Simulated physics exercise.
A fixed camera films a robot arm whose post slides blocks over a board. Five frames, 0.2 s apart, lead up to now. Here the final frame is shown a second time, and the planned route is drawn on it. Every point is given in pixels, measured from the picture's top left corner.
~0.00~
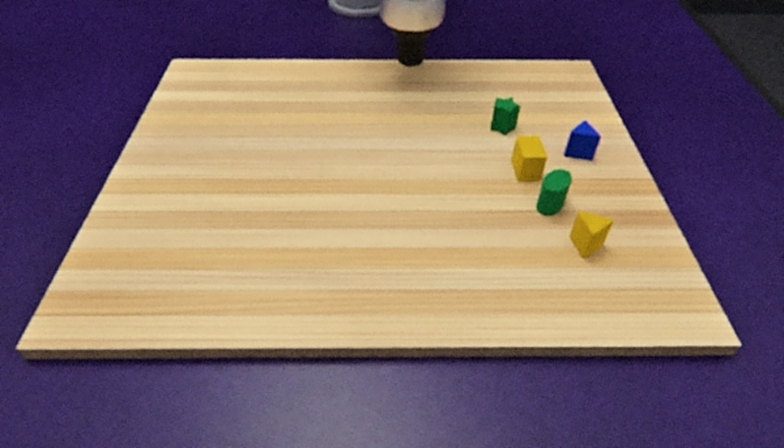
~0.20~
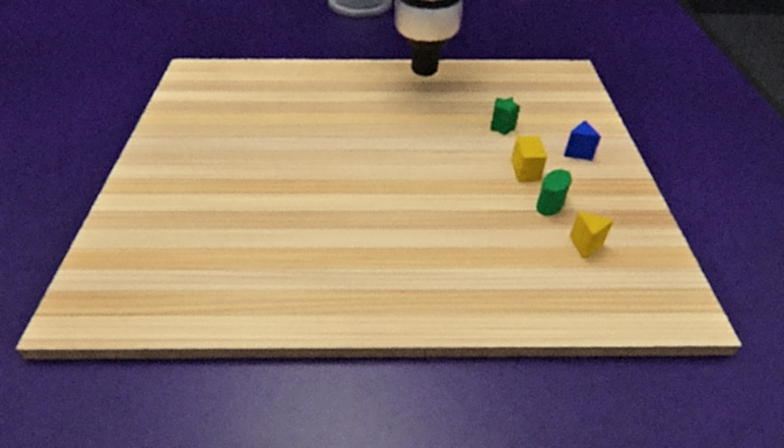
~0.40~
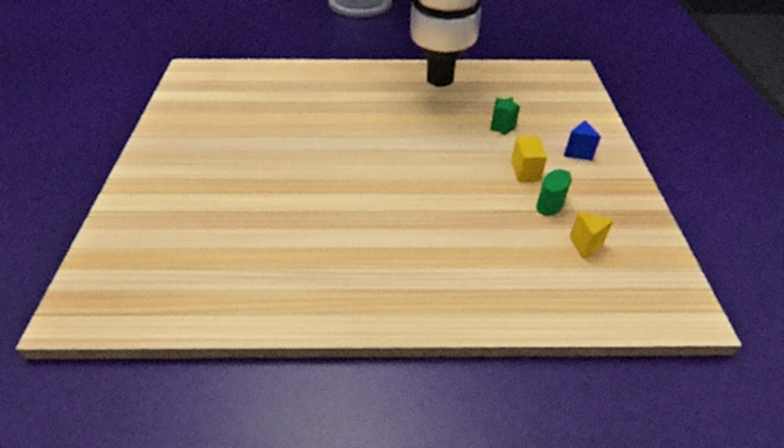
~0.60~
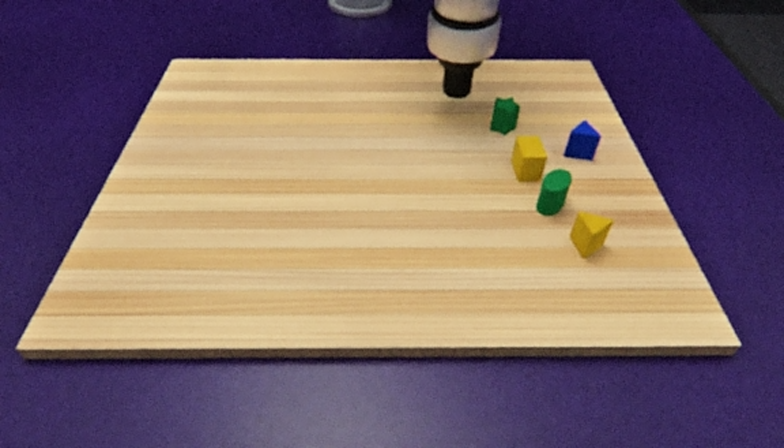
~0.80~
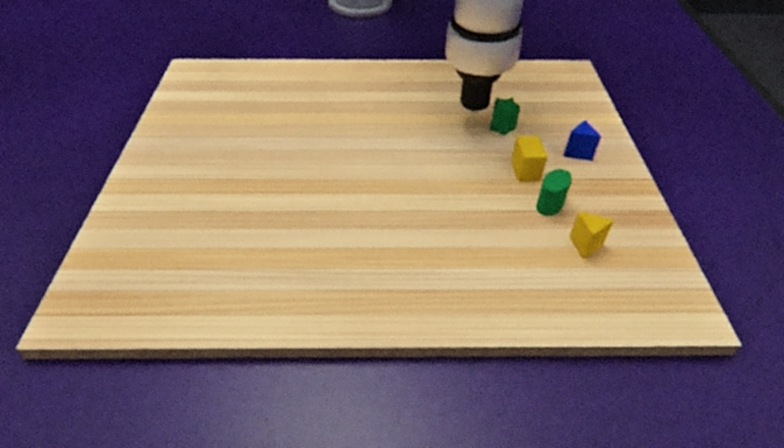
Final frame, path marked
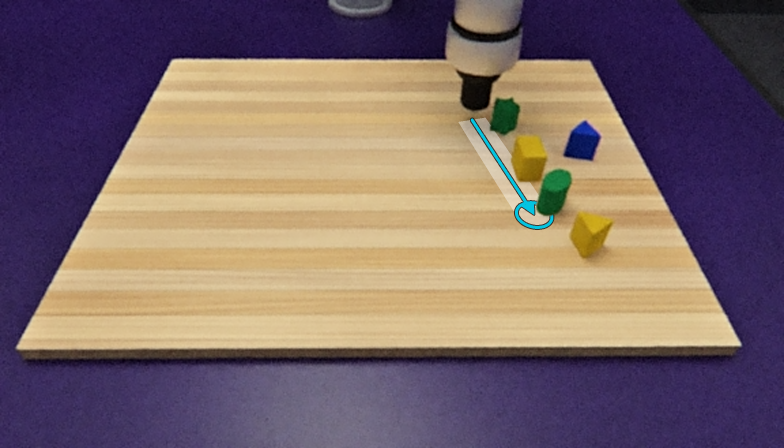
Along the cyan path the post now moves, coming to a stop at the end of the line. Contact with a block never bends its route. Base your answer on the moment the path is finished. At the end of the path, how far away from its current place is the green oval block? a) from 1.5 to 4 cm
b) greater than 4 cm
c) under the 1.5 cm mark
I'll go with a - from 1.5 to 4 cm.
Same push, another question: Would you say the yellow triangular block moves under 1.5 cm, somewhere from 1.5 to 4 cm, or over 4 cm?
Offset: Below 1.5 cm.
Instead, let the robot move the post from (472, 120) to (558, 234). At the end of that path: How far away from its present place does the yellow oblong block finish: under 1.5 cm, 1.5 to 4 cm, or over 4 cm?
My prediction: Over 4 cm.
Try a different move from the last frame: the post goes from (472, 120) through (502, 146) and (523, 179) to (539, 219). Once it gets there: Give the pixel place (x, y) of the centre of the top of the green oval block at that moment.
The point I'd pick in the picture is (584, 202).
Drawn move, in a line from (472, 120) to (534, 215).
On the path given first. One third of the way, post at (493, 132); green star-shaped block at (509, 106), turned 40° anticlockwise.
Two thirds of the way, post at (515, 163); green star-shaped block at (509, 106), turned 40° anticlockwise; yellow oblong block at (544, 151).
At the end, post at (539, 198); green star-shaped block at (509, 106), turned 40° anticlockwise; yellow oblong block at (546, 151); green oval block at (573, 189), turned 65° anticlockwise; yellow triangular block still.
